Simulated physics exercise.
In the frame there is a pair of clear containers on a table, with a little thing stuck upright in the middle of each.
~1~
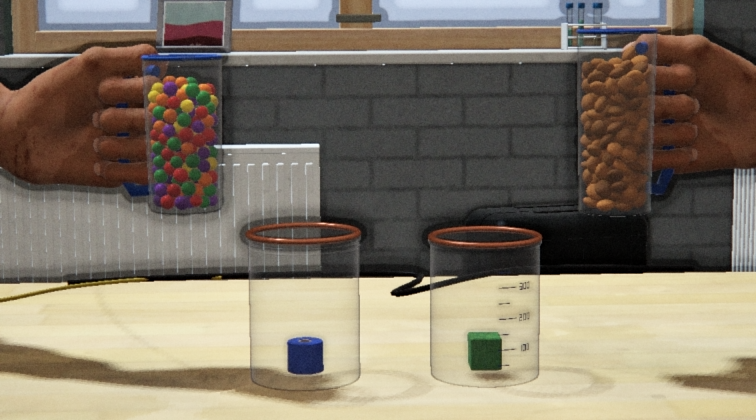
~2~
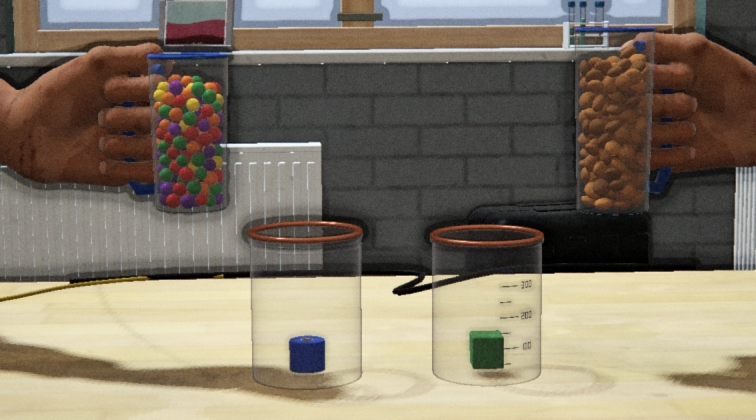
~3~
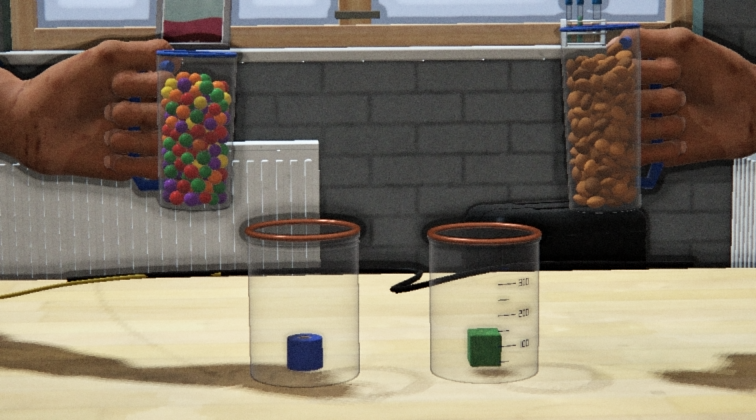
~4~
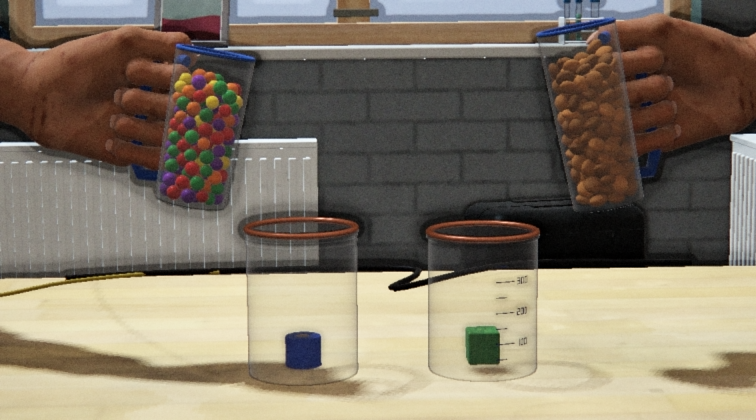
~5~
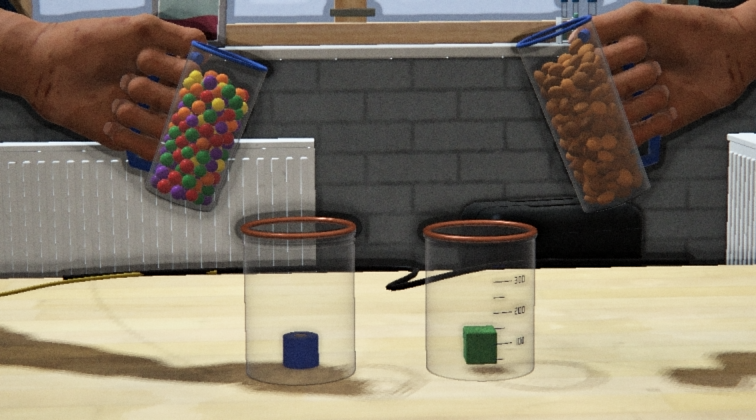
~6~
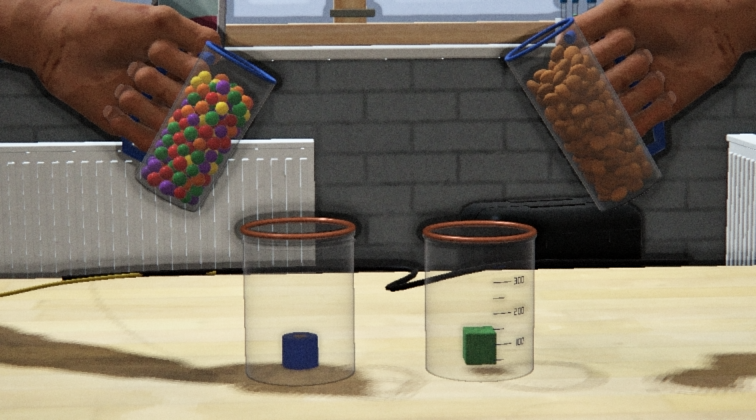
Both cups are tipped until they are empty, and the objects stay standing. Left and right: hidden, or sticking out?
On the left it vanishes from sight, on the right it vanishes from sight.
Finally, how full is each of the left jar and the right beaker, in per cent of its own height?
About 40 per cent on the left and 55 on the right.
Then, 0.49 s after the last picture, left jar empty, all of its cupful still in the cup; right beaker empty, all of its cupful still in the cup.
Then, 1.02 s after the last picture, left jar nearly empty, most of its cupful still in the cup; right beaker nearly empty, nearly all of its cupful still in the cup.
Then, 1.64 s after the last picture, left jar a third full, none of its cupful still in the cup; right beaker half full, none of its cupful still in the cup.
At rest, left jar a third full (surface near (299, 309)), nothing beside it; right beaker half full (surface near (480, 288)), one piece on the table; the left thing is covered; the right thing is covered.
